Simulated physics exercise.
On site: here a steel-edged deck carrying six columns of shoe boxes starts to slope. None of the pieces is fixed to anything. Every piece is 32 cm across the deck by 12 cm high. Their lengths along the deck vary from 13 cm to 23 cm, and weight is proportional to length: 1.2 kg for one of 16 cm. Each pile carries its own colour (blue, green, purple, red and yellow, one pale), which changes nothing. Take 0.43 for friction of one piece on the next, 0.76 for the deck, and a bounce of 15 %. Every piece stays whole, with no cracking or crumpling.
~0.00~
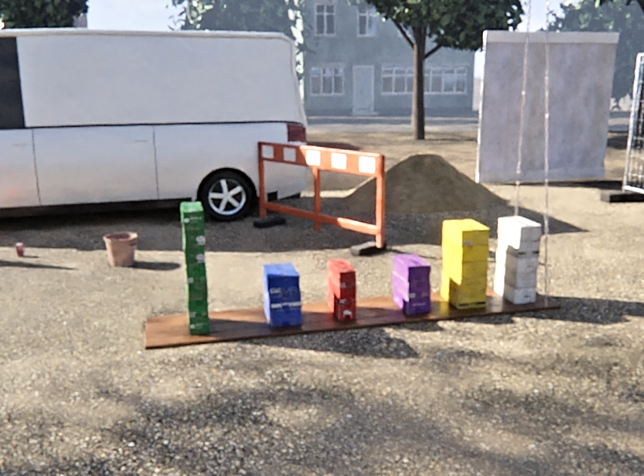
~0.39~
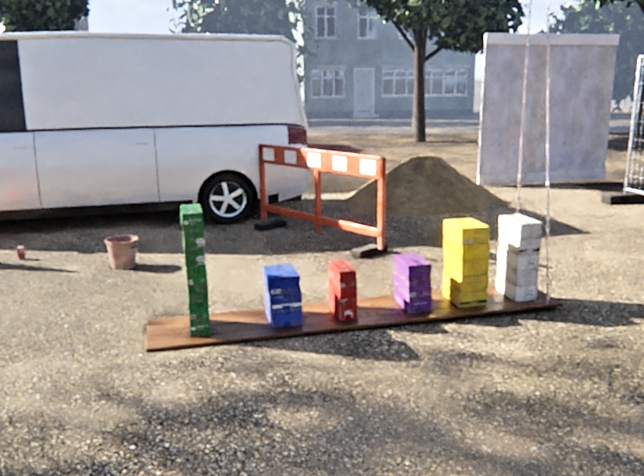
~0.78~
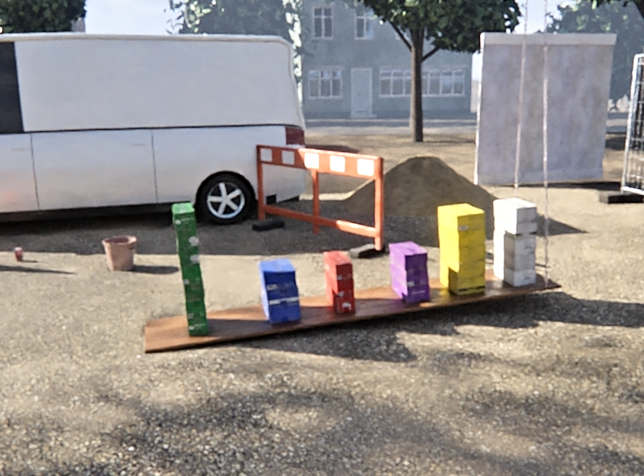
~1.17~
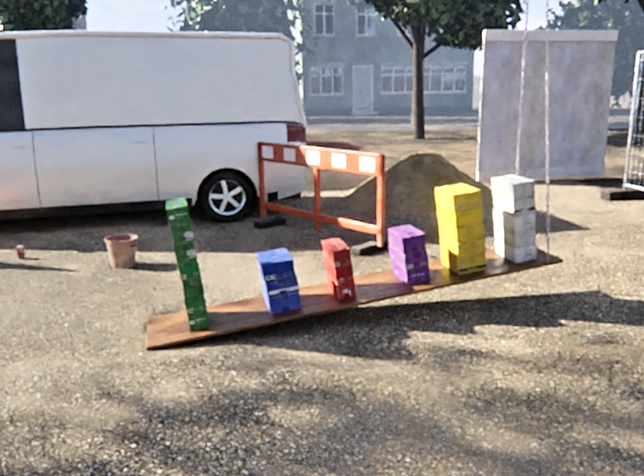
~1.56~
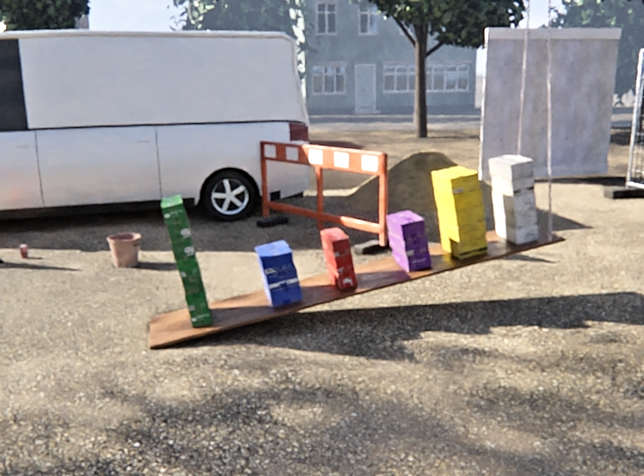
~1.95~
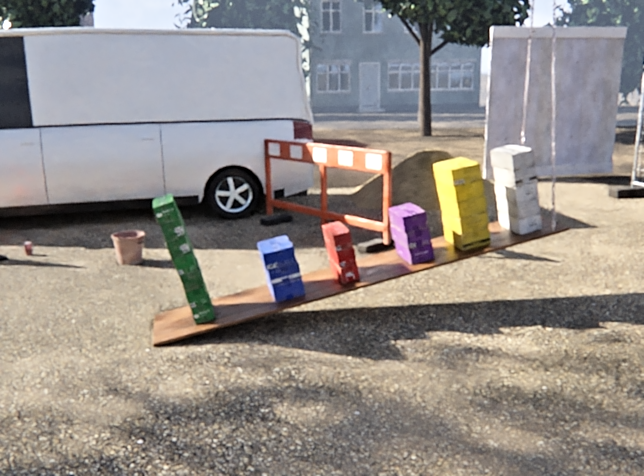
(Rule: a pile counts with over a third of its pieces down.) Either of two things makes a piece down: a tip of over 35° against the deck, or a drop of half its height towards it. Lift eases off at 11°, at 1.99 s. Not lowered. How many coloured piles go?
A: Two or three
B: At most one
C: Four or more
At most one.
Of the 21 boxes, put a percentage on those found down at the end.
It works out at roughly 35 per cent.
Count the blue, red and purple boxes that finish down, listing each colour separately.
Blue: 0; red: 0; purple: 0.
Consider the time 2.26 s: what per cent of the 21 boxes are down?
0 per cent at that moment.
After 2.26 s, slope 11°; none of the 21 other boxes down, 7 disturbed; top green box leaning 20°.
After 2.52 s, slope 11°; 7 of the 21 other boxes down; top green box leaning 57°, 32 cm lower.
At rest (3.1 s), slope 11°; 7 of the 21 other boxes down; top green box on its side; top purple box unmoved. Wrecked, green. As the last picture would show them, middles, top green box near (54, 332), top purple box near (408, 218).
